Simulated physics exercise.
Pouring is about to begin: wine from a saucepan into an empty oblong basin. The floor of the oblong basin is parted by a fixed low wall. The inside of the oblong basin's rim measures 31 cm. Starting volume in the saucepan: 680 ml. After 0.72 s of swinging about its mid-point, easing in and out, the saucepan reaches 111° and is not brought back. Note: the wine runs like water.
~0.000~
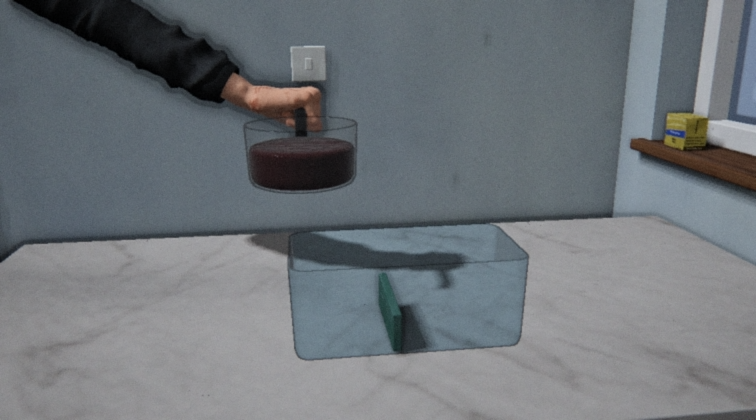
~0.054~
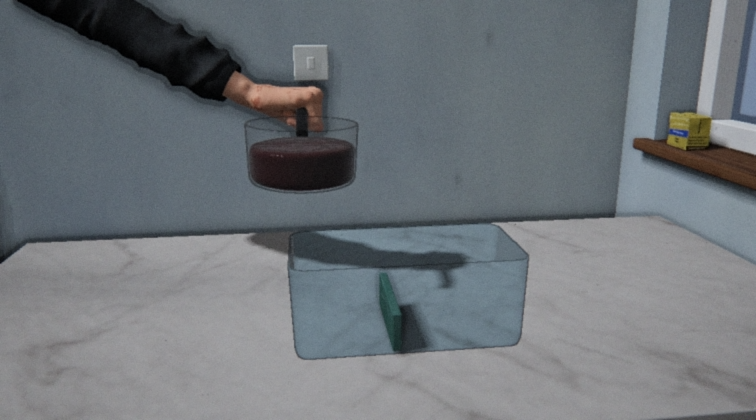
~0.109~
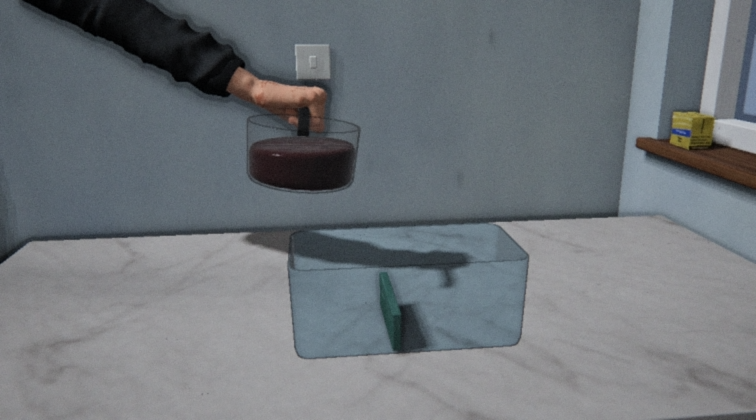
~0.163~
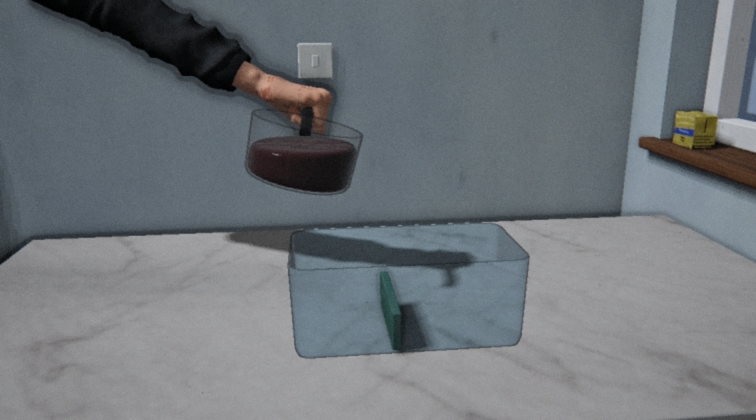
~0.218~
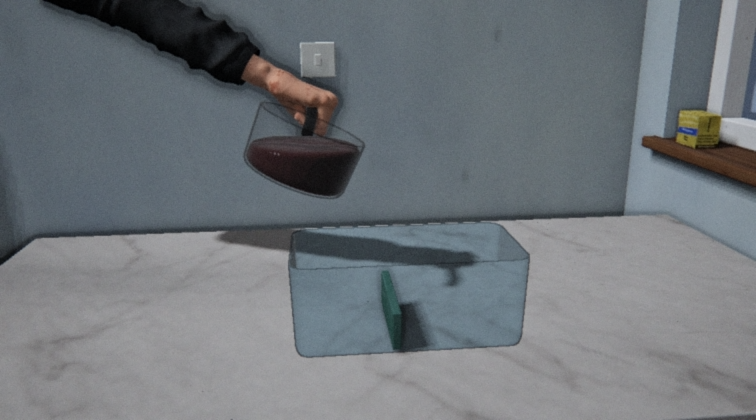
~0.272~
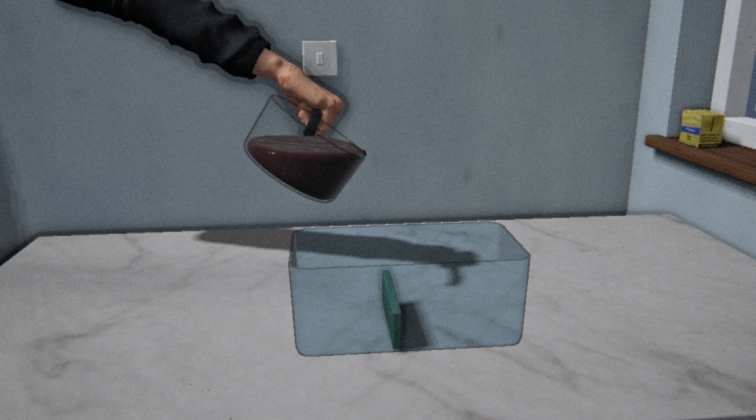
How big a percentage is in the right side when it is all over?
Roughly 50 per cent is in the right side.
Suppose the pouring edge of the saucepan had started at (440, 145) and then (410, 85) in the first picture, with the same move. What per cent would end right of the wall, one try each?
Try 1: Approx. 95 %; try 2: Approx. 95 %.
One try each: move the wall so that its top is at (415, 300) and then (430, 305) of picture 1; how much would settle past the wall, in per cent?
Result: 10 per cent, then 15 per cent.
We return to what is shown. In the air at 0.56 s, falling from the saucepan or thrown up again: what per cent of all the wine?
Around 40 in a hundred.
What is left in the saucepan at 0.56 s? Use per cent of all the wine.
Portion remaining: Approx. 28 per cent.
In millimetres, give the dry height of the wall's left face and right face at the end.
Near 36 mm for the left and near 40 mm for the right.
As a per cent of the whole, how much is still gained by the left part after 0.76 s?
I'd put it near 10 percent.
Then, 0.56 s in, the tilt is 97° and 28 per cent is still to pour, 6 is left of the wall and 26 right of it.
Then, 0.76 s in, the tilt is 111° and 5 per cent is still to pour, 39 is left of the wall and 50 right of it.
Then, 0.98 s in, the tilt is 111° and 0 per cent is still to pour, 49 is left of the wall and 50 right of it.
Then, 1.22 s in, the tilt is 111° and 0 per cent is still to pour, 49 is left of the wall and 50 right of it.
Finally, 49 per cent lies left of the wall, 50 right of it and 1 outside.
